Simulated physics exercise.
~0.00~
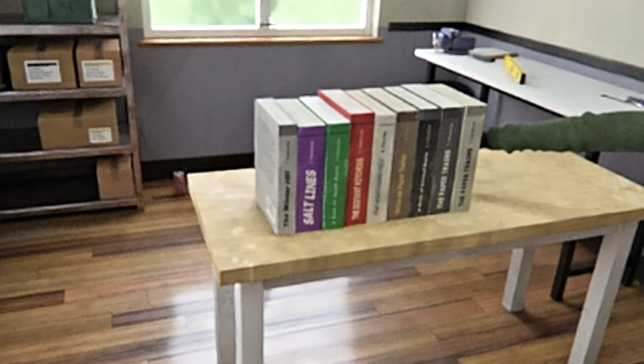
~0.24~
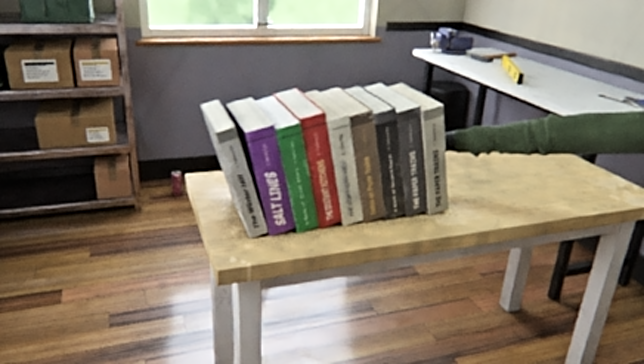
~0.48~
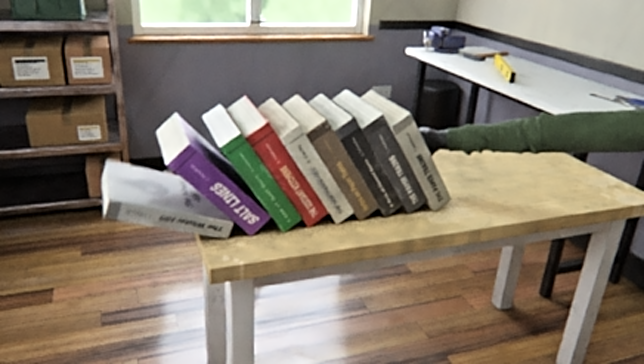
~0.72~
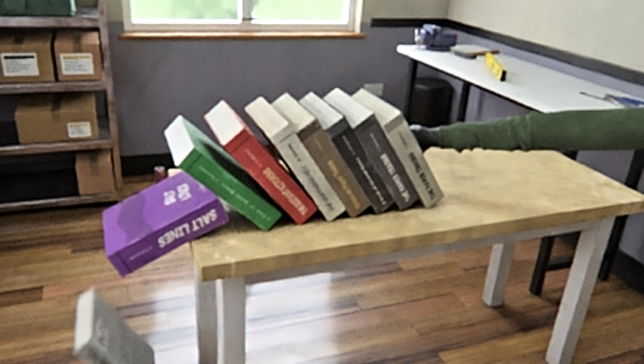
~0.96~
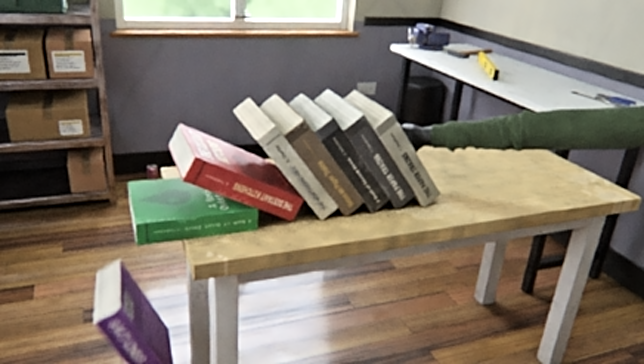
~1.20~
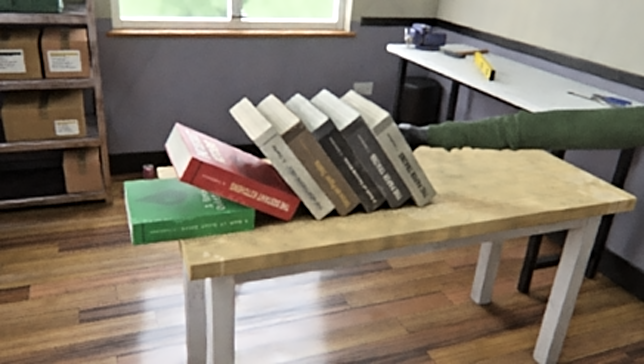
In a room with a wooden floor, a green-sleeved arm pushed a row of book-like files left along a table until the end gray one and then the purple one toppled off, leaving the green one lying at the edge beneath the leaning red one.
